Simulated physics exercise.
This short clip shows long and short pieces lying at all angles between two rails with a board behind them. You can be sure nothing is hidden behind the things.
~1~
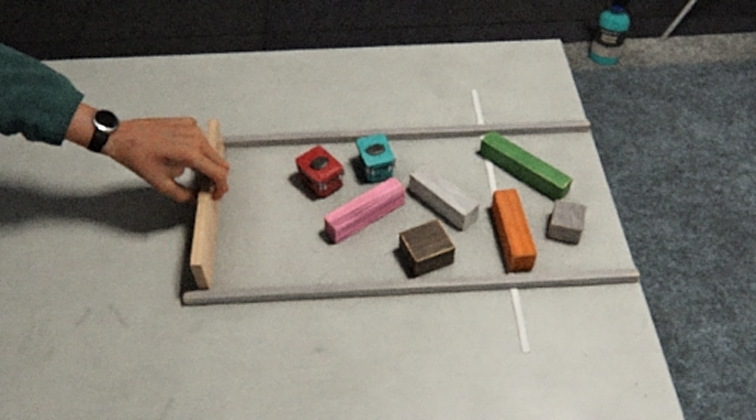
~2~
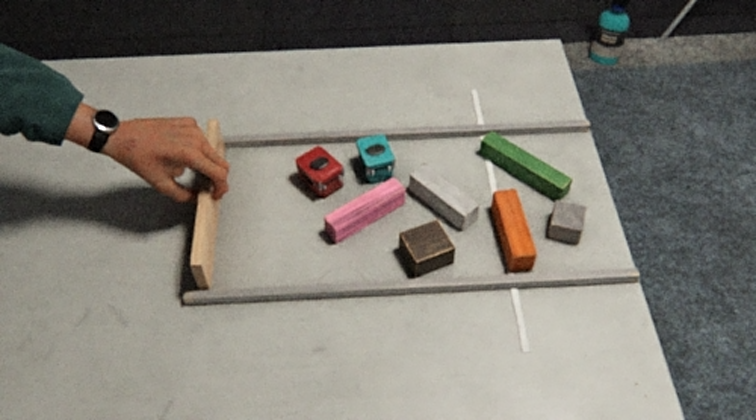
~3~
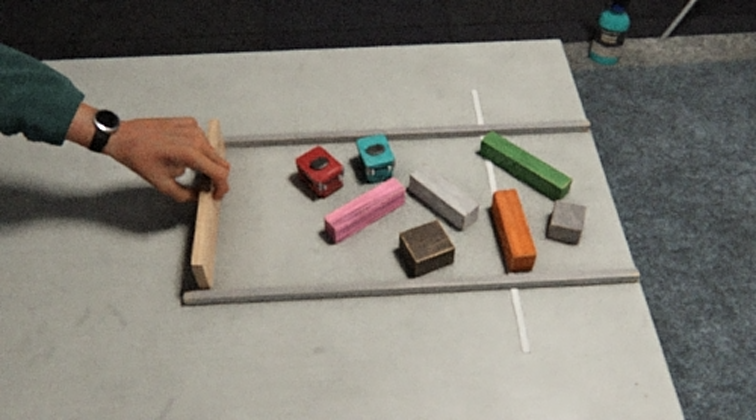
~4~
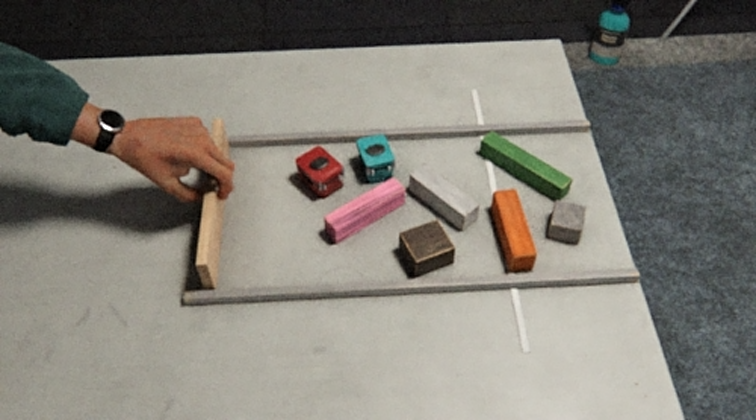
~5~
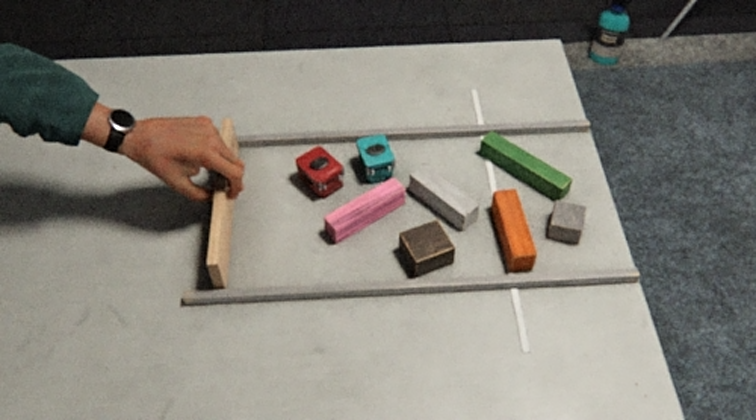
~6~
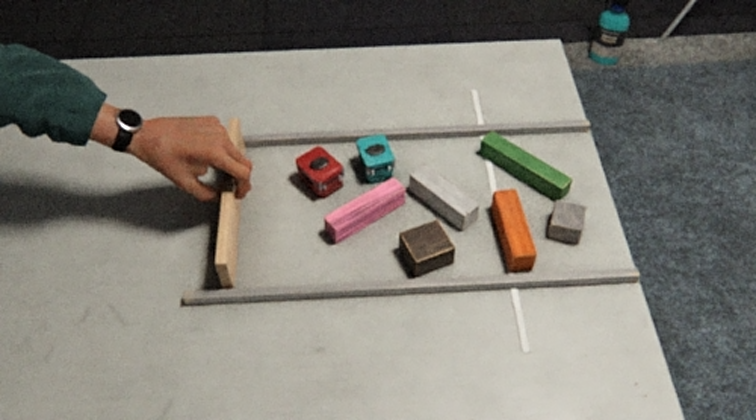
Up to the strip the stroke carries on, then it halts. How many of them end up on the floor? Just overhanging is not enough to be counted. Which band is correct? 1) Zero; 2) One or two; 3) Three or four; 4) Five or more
(1) Zero.
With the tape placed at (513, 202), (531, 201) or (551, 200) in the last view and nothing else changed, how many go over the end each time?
It would be 0, 1 and 3.
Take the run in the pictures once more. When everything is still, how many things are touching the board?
It touches 4.
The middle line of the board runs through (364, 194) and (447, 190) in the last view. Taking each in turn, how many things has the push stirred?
By the first moment it's 4, by the second it's 7.
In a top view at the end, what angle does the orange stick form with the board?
Angle: Roughly 20 degrees.
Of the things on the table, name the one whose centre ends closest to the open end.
It's the grey block that ends up nearest.
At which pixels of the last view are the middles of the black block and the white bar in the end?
Approximately (531, 255) for one, approximately (560, 192) for the other.
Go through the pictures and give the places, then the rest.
The first picture shows grey block (567, 222); green bar (525, 165); orange stick (513, 229); board (209, 201); tape (497, 202).
The second picture shows green bar (524, 166); white bar (443, 197).
The third picture shows orange stick (513, 230); turquoise case (376, 159).
The fourth picture shows grey block (567, 222); board (215, 201).
The fifth picture shows green bar (524, 166); black block (427, 248).
The sixth picture shows grey block (567, 222); green bar (524, 166); orange stick (513, 230); board (232, 200); tape (497, 202).
Early on, none off yet; grey block at rest near (567, 222); green bar at rest near (524, 166); orange stick at rest near (513, 230).
Finally, the number that fall off is zero.
